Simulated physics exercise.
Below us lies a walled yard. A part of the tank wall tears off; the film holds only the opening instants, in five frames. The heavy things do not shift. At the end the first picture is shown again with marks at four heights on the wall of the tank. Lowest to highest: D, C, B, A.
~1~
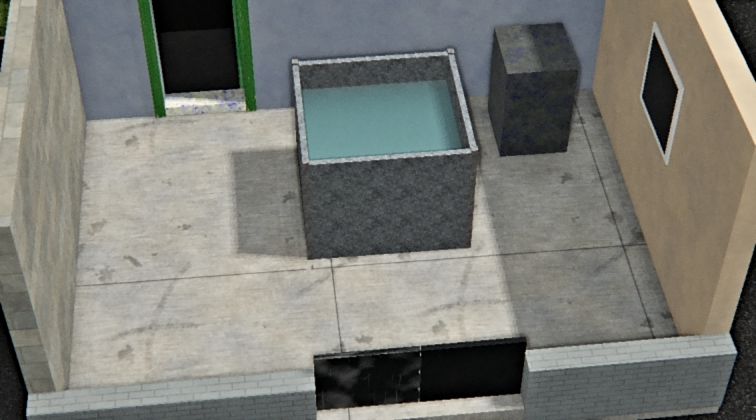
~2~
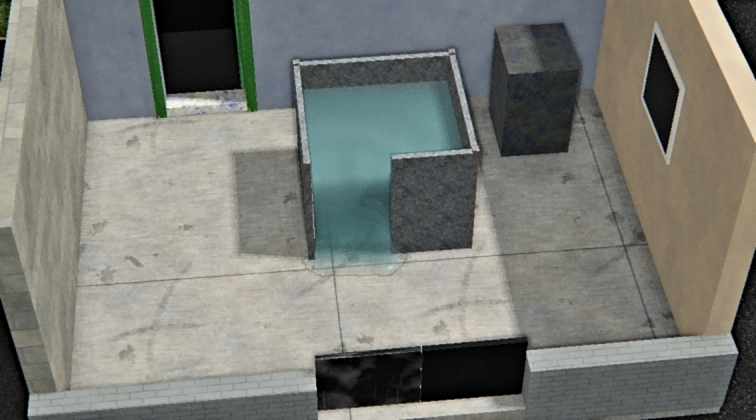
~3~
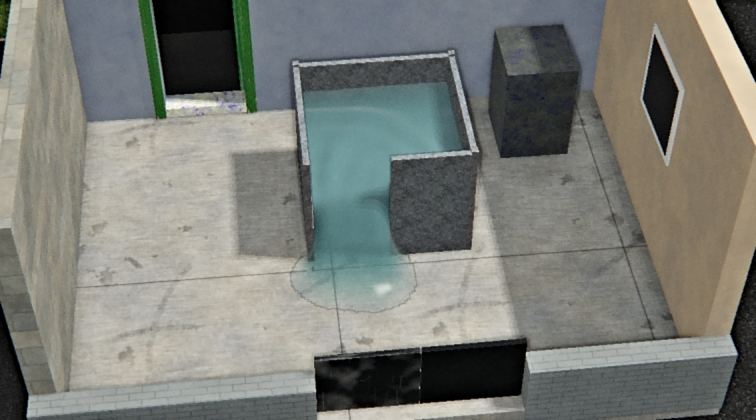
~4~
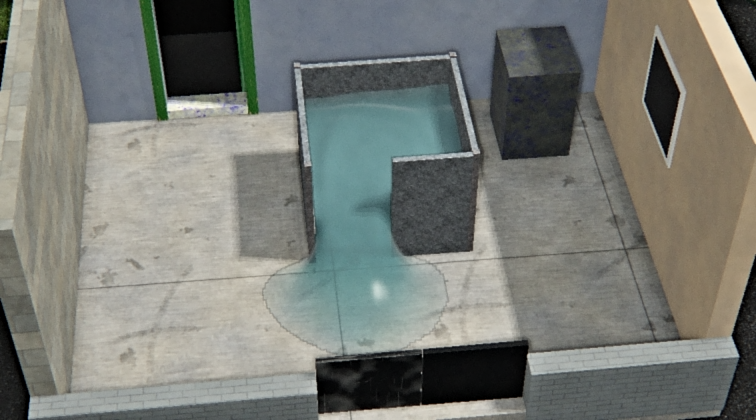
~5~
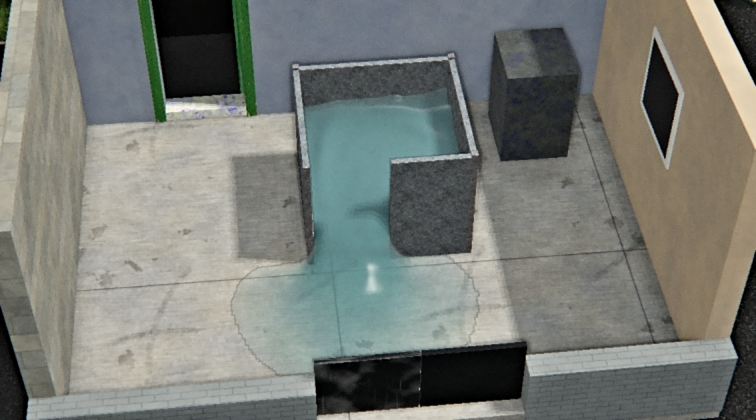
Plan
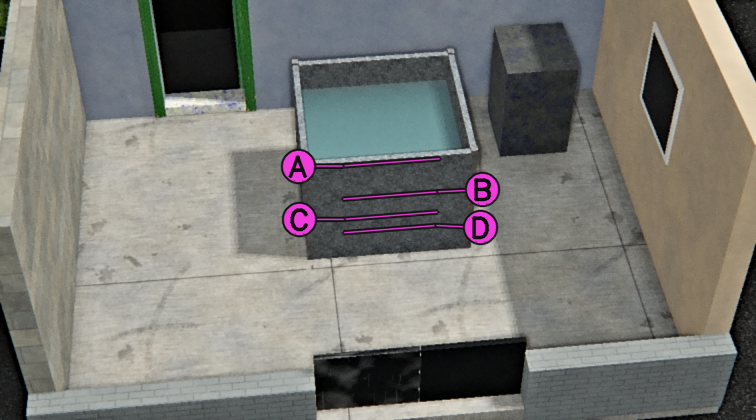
Water pouring through an opening in the front of a dark stone tank and spreading across the pale floor of a walled yard.
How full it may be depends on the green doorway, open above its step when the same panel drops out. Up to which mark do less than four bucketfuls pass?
Level B just does it.
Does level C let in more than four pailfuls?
No, not at all.
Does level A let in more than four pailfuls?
Yes, that goes wrong.
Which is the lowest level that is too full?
That is level A.
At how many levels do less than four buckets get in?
Three of the four.
On the marked copy, A at (391, 162); B at (390, 195); C at (390, 215); D at (390, 229); from the bottom up D, C, B, A.
If A is chosen, about 9 bucketfuls get in.
If B is chosen, a splash gets over, under a bucket.
If C is chosen, nothing gets over.
If D is chosen, nothing gets over.
